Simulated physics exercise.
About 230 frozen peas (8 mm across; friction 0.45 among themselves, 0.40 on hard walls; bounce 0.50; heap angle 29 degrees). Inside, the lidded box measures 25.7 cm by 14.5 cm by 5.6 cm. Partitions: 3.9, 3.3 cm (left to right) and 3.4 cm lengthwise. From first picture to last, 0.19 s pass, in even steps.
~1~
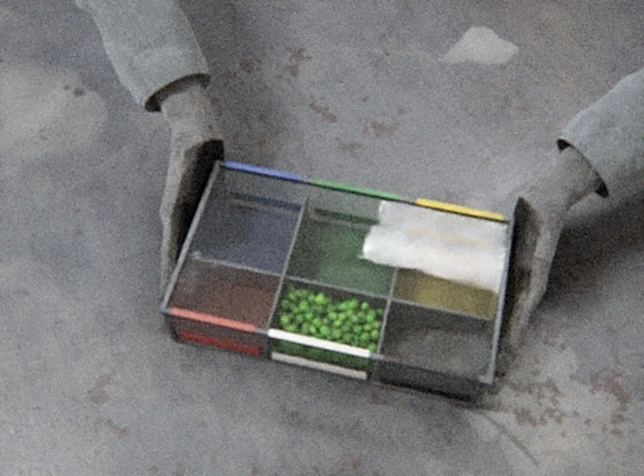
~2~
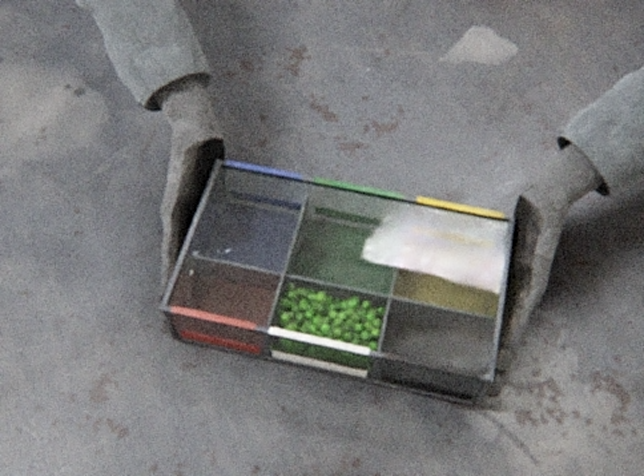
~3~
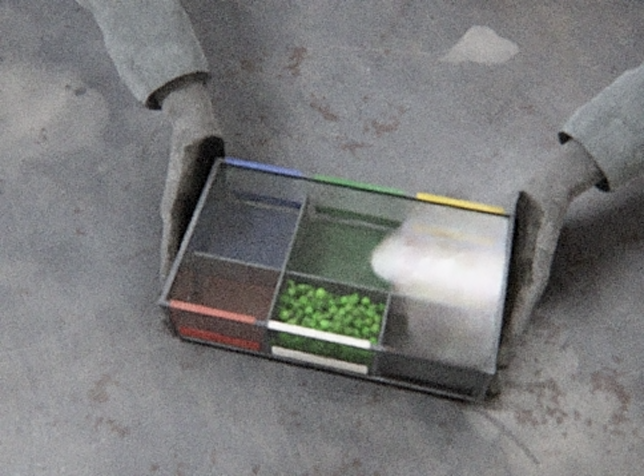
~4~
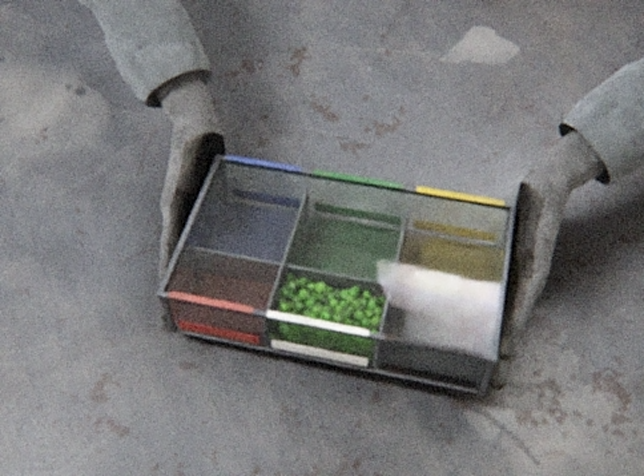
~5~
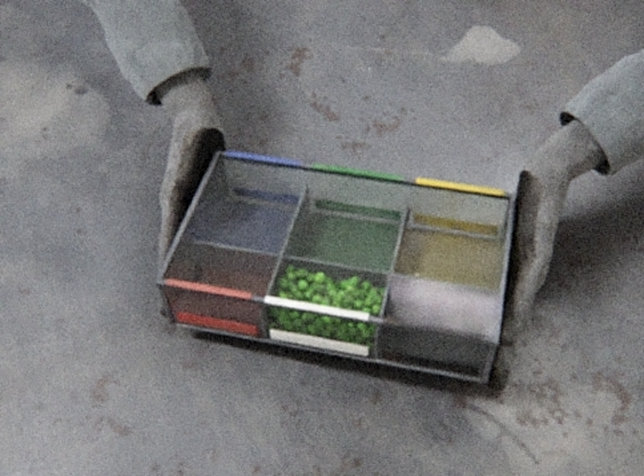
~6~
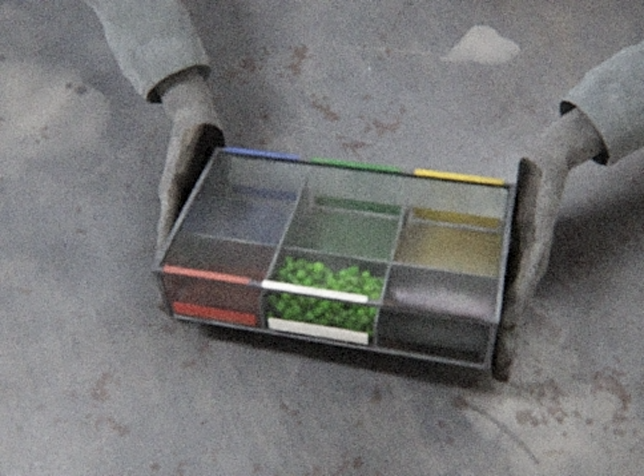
A white blur slides frontward in a divided clear box as two hands tilt it.
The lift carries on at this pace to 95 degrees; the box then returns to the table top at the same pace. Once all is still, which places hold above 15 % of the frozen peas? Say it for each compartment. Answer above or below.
Red: Below, blue: Above, green: Above, yellow: Below, white: Above, black: Below.
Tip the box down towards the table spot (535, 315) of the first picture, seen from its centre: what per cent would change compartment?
About 80 per cent.
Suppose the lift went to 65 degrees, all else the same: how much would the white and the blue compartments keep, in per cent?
In that case white 70, blue 10.
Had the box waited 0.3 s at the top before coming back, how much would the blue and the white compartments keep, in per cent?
Blue 55, white 15.
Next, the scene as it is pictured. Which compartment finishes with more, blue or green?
The blue compartment.
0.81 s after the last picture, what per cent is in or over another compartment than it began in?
About 40 per cent.
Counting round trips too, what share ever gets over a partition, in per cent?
About 75 per cent.
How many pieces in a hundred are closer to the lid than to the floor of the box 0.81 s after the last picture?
Some 70 per cent.
Then, 0.81 s after the last picture, tilt 95 degrees; blue 20 %, green 20 %, white 60 %.
Then, 1.35 s after the last picture, tilt 42 degrees; blue 45 %, green 30 %, white 25 %.
Then, 1.95 s after the last picture, tilt 0 degrees; blue 45 %, green 30 %, white 25 %.
In the end, red 0 %, blue 45 %, green 30 %, yellow 0 %, white 25 %, black 0 %.
